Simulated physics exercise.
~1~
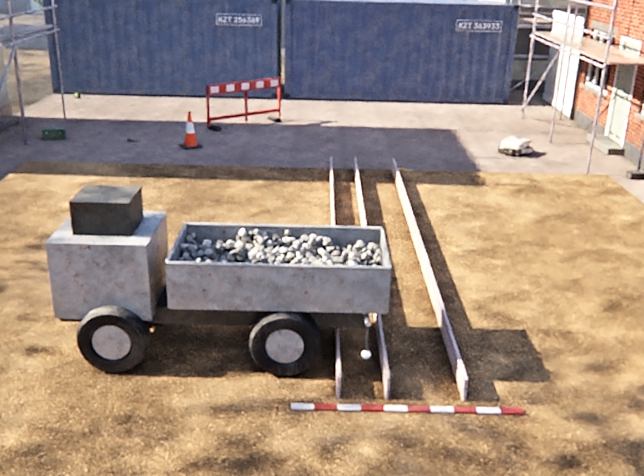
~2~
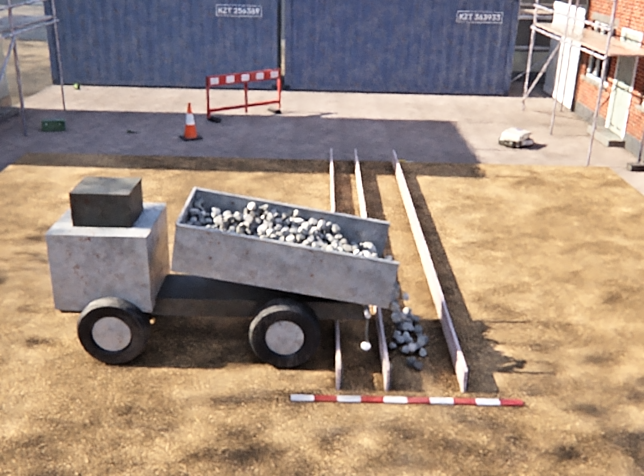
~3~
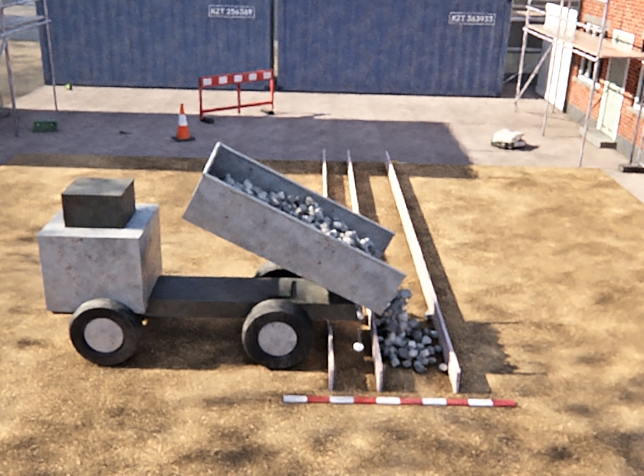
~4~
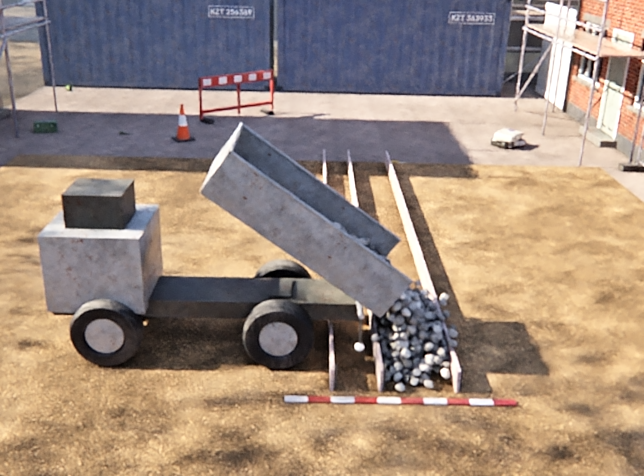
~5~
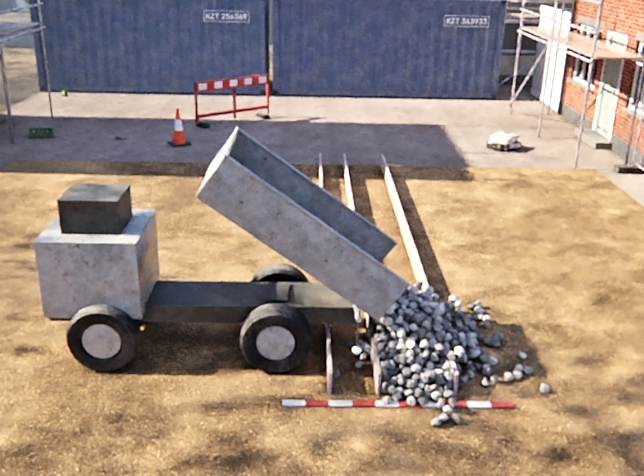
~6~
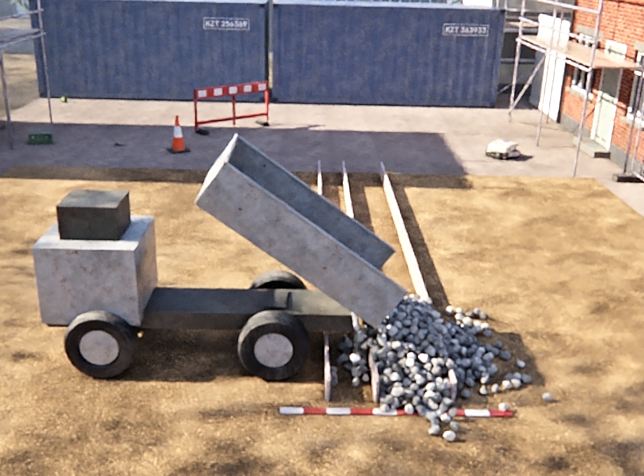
A boxy grey toy-like truck tilted its bed up and poured grey stones off its right end between the boards on the sandy ground, until the bed stood empty and still above a spread-out heap, mostly in the far bay, with some spilled past the last board.
